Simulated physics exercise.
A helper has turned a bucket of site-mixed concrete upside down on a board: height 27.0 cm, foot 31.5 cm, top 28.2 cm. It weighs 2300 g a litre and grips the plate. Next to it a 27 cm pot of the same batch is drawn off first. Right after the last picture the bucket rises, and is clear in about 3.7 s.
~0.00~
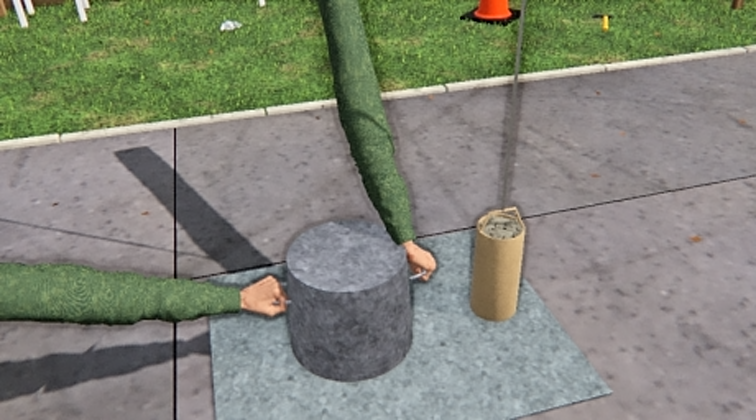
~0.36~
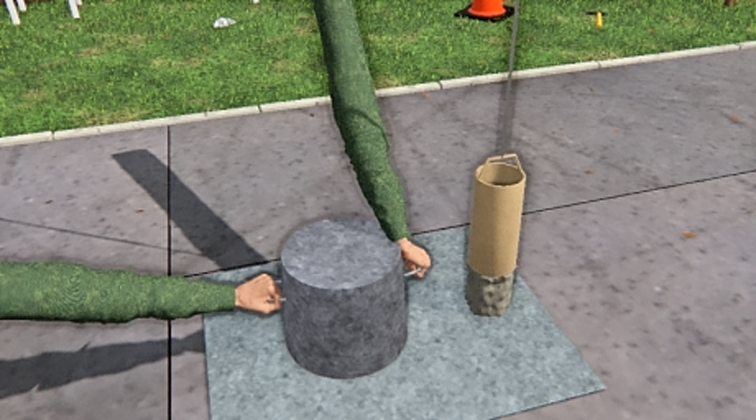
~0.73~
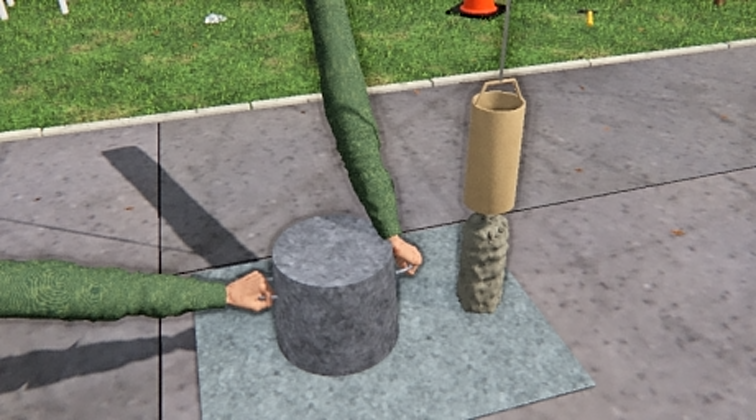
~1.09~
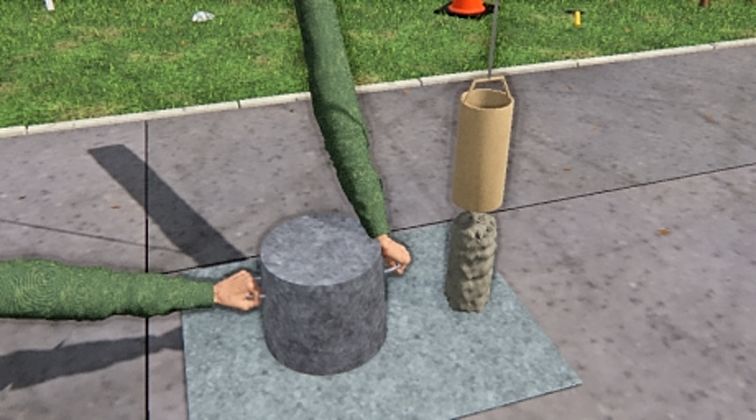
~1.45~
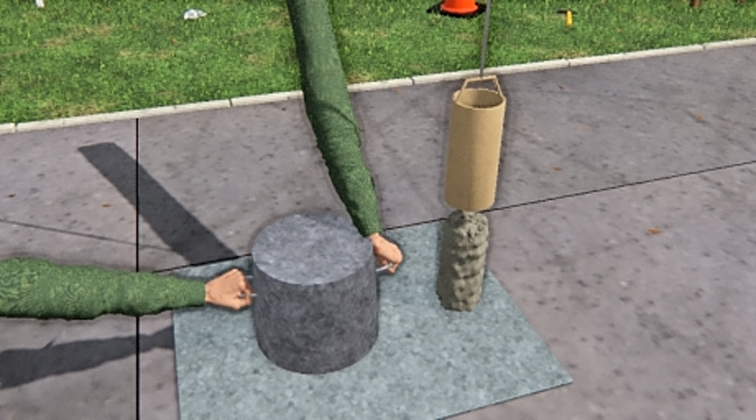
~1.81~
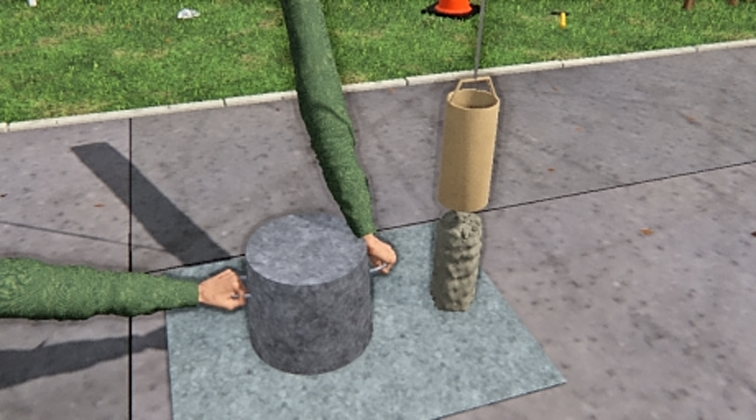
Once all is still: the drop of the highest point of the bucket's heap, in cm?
About 0 cm.
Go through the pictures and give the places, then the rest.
In the first frame, middle of the pot's mouth at (501, 227), still down; middle of the bucket's top at (347, 254), not yet moved.
In the second frame, middle of the pot's mouth at (500, 176), raised 14 cm; middle of the bucket's top at (341, 251), not yet moved.
In the third frame, middle of the pot's mouth at (498, 103), raised 33 cm; what the pot left 27 cm high and 12 cm wide, top at (486, 223); middle of the bucket's top at (333, 249), not yet moved.
In the fourth frame, middle of the pot's mouth at (487, 100), raised 33 cm; what the pot left 27 cm high and 12 cm wide, top at (474, 223); middle of the bucket's top at (321, 248), not yet moved.
In the fifth frame, middle of the pot's mouth at (479, 100), raised 33 cm; what the pot left 27 cm high and 12 cm wide, top at (466, 222); middle of the bucket's top at (313, 246), not yet moved.
In the sixth frame, middle of the pot's mouth at (473, 100), raised 33 cm; what the pot left 27 cm high and 12 cm wide, top at (460, 222); middle of the bucket's top at (307, 247), not yet moved.
After 2.7 s, the bucket is up 5.9 cm; the site-mixed concrete has come down 0.1 cm to 27 cm and is 32 cm wide.
After 3.7 s, the bucket is up 17 cm; the site-mixed concrete has come down 0.1 cm to 27 cm and is 32 cm wide.
After 4.6 s, the bucket is up 28 cm; the site-mixed concrete has come down 0.1 cm to 27 cm and is 32 cm wide.
After 5.7 s, the bucket is clear; the site-mixed concrete has come down 0.1 cm to 27 cm and is 32 cm wide.
After 6.2 s, at rest, the bucket is clear; the site-mixed concrete has come down 0.1 cm to 27 cm and is 32 cm wide.
